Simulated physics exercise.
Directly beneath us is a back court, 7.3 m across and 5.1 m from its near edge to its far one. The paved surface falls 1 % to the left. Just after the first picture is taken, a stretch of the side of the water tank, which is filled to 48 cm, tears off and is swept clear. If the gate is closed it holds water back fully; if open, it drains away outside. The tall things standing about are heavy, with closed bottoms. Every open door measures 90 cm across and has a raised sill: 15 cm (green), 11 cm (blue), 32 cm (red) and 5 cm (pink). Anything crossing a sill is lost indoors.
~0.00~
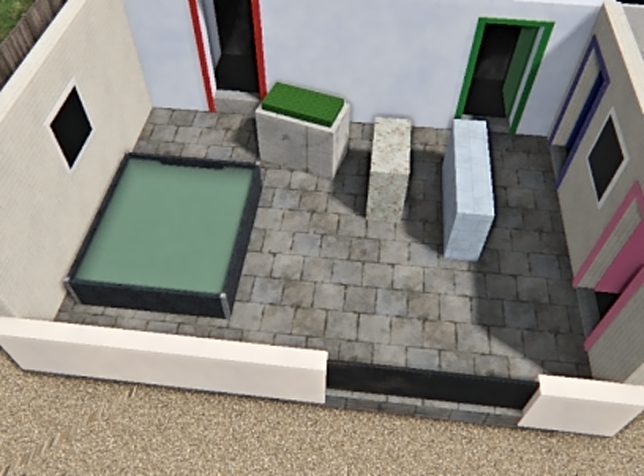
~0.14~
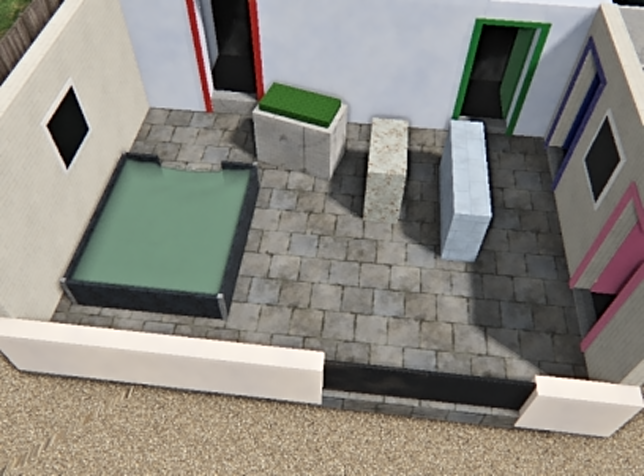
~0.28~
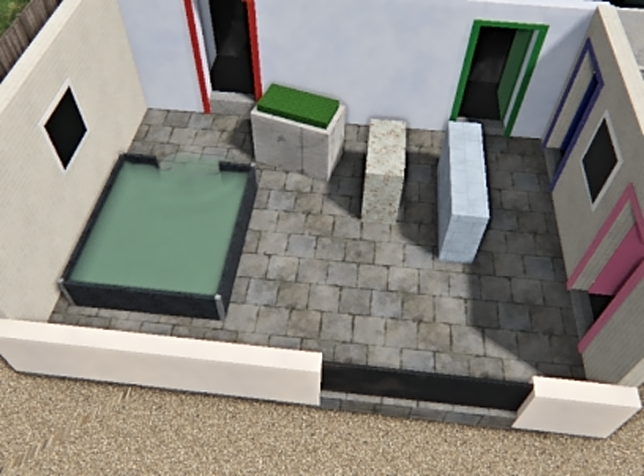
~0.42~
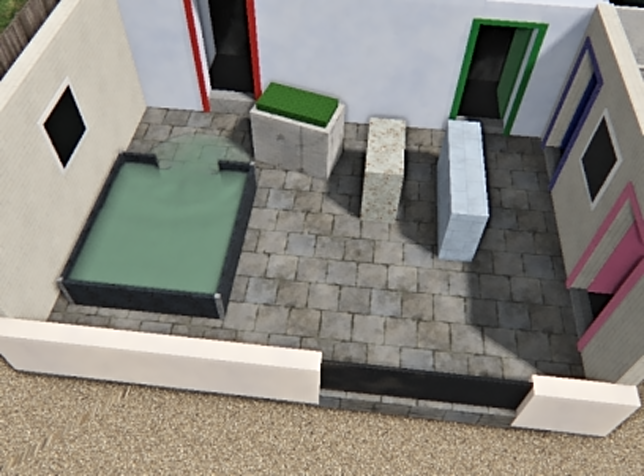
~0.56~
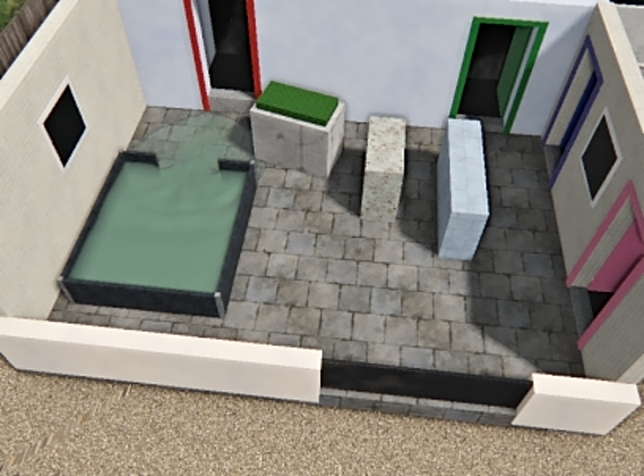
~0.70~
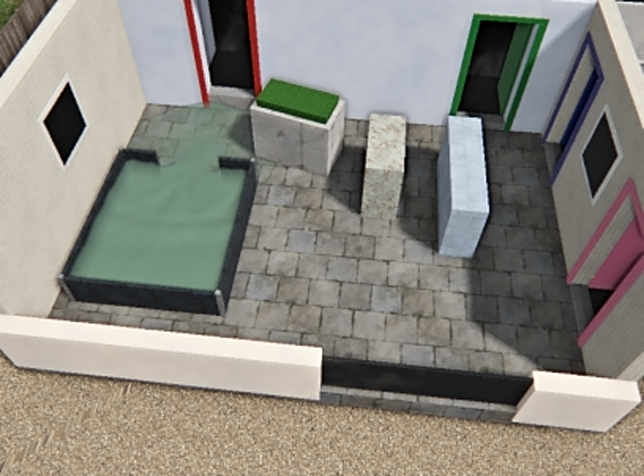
Greenish water poured through a gap that opened in the far side of a dark-walled tank in a paved courtyard, then spread across the paving toward the back wall, near the red-framed doorway.
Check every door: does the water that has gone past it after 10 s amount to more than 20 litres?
At the end, green door: Lags behind the figure; blue door: Lags behind the figure; red door: Lags behind the figure; pink door: Lags behind the figure.
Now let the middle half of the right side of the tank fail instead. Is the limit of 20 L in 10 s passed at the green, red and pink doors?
Green short, red short, pink beyond.
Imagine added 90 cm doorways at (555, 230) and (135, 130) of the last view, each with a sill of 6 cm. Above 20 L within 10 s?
Result in order - not enough, then more than that.
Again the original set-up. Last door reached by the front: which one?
It's the pink door that comes last.
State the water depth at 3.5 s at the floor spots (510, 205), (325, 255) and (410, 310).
First spot near 0 cm, second near 0 cm, third near 0 cm.
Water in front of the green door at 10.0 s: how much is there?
8.5 cm.
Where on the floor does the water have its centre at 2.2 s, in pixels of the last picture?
At roughly (188, 195).
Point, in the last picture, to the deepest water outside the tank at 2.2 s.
Around (203, 109).
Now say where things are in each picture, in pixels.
The first picture shows the water tank at (171, 221) is whole and still, 48 cm deep.
In the second picture, water pours out on the water tank's far side and has run 0.6 m, to a hidden place; typically 9 cm deep outside, 48 cm at the water tank's back.
In the third picture, water pours out on the water tank's far side and has run 0.8 m, to (174, 157); typically 8 cm deep outside, 48 cm at the water tank's back.
In the fourth picture, the front is at (194, 136), 1.2 m from the gap on the water tank's far side; 1.6 m2 of floor is under water; 48 cm left at the back of the water tank.
In the fifth picture, the front is at (200, 118), 1.7 m from the gap on the water tank's far side; 2.5 m2 of floor is under water; 48 cm left at the back of the water tank.
In the sixth picture, the front is at (181, 107), 2.0 m from the gap on the water tank's far side; 3.3 m2 of floor is under water; 48 cm left at the back of the water tank.
After 1.4 s water covers 15 % of the floor and is deepest (41 cm) near (147, 105); green door not reached, blue door not reached, red door 27 cm at the sill, 0 L in, pink door not reached.
After 2.2 s water covers 20 % of the floor and is deepest (36 cm) near (203, 109); green door not reached, blue door not reached, red door 29 cm at the sill, 0 L in, pink door not reached.
After 3.5 s water covers 35 % of the floor and is deepest (28 cm) near (201, 115); green door 4 cm at the sill, 0 L in, blue door not reached, red door 26 cm at the sill, 0 L in, pink door not reached.
After 6.0 s water covers 60 % of the floor and is deepest (24 cm) near (147, 105); green door 6 cm at the sill, 0 L in, blue door 11 cm at the sill, 6 L in, red door 22 cm at the sill, 0 L in, pink door not reached.
After 10.0 s water covers 95 % of the floor and is deepest (16 cm) near (139, 167); green door 8 cm at the sill, 0 L in, blue door 7 cm at the sill, 7 L in, red door 15 cm at the sill, 0 L in, pink door 2 cm at the sill, 0 L in.
